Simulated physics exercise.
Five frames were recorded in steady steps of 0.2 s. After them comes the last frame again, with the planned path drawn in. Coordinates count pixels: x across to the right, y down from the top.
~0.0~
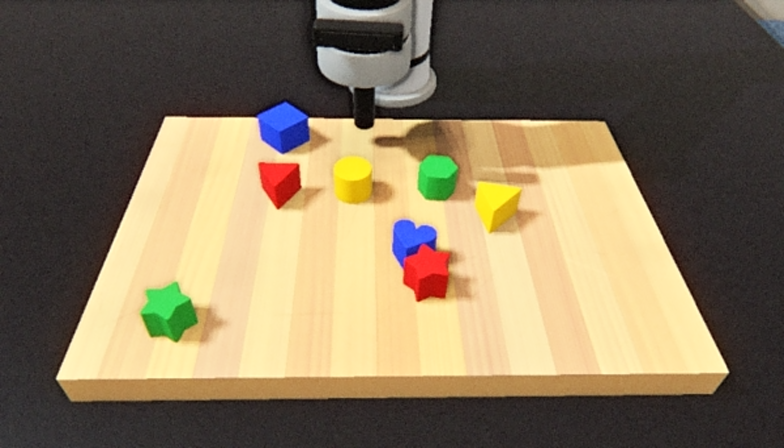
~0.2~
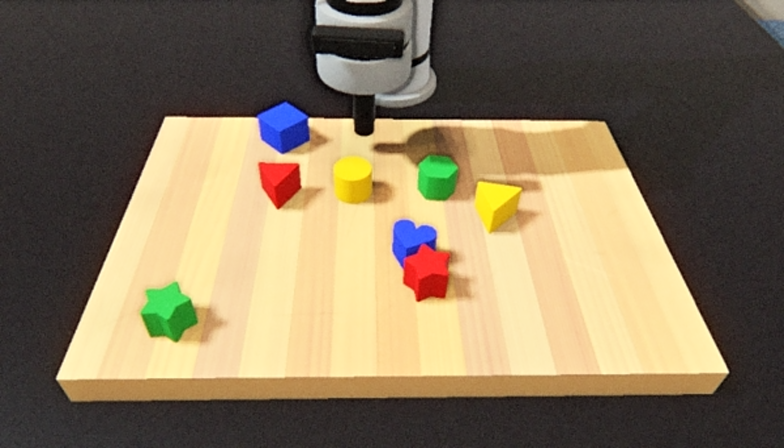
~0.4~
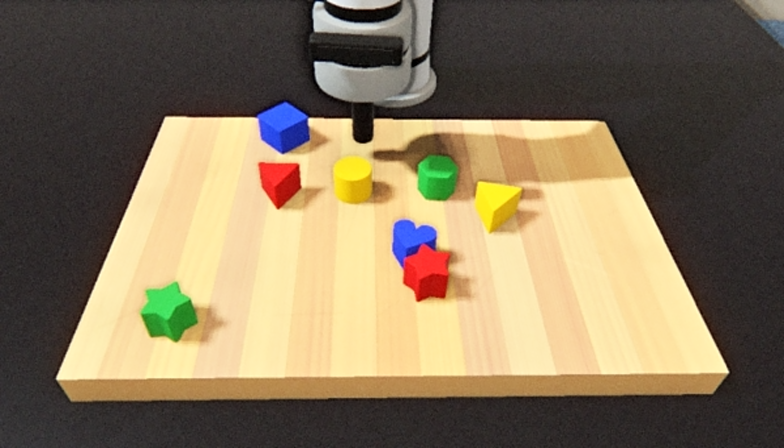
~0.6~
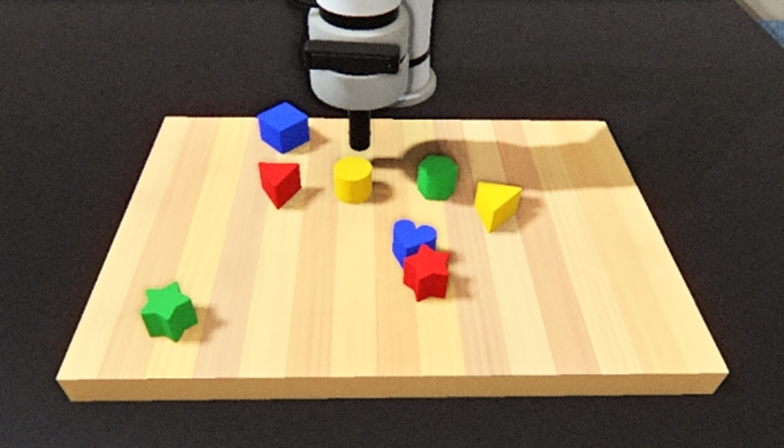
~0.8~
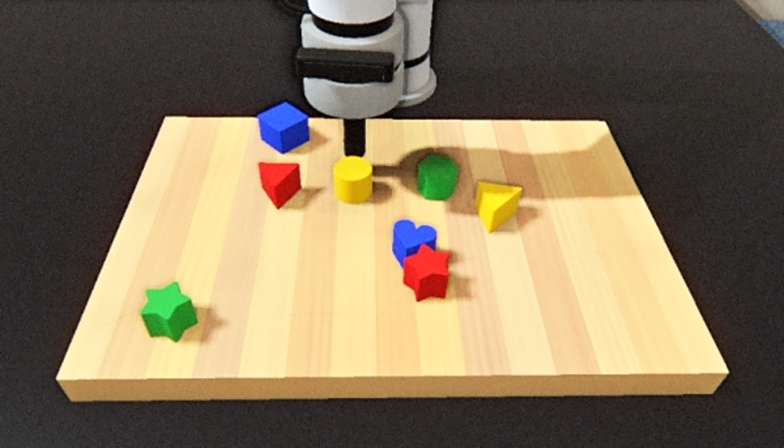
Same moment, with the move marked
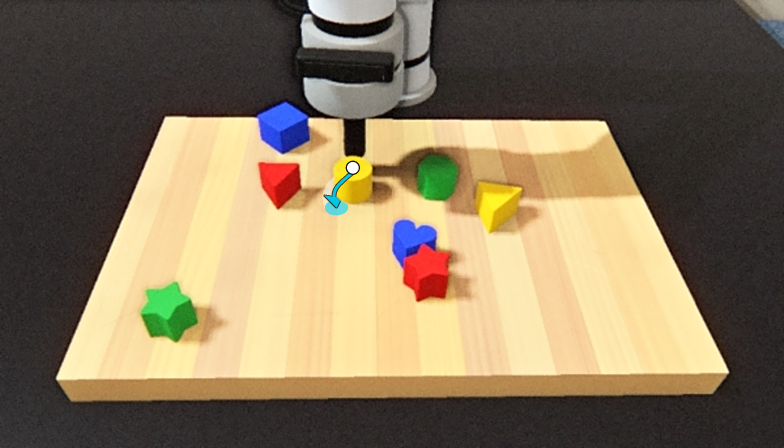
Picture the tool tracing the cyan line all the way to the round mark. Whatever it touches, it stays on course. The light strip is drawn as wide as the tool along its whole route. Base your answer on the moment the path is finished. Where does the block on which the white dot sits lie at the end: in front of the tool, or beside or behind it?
The tool keeps it before itself.
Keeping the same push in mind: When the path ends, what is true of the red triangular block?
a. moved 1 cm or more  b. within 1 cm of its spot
My answer is option b.
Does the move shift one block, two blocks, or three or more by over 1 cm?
One block shifts.
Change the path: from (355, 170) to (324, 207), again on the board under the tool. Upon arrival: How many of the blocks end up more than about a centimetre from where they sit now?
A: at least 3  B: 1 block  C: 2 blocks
Answer: B.
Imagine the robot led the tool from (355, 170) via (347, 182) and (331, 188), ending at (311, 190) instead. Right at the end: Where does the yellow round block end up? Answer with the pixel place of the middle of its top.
I'd place it at (348, 182), taking the centre of its top.
Drawn move, from (355, 170) over (343, 181) and (334, 193) to (337, 207); the dot is on the yellow round block.
The first path, step by step. Halfway along, tool (336, 170); yellow round block (349, 181).
At the end, tool (336, 191); red triangular block still; yellow round block (359, 197).
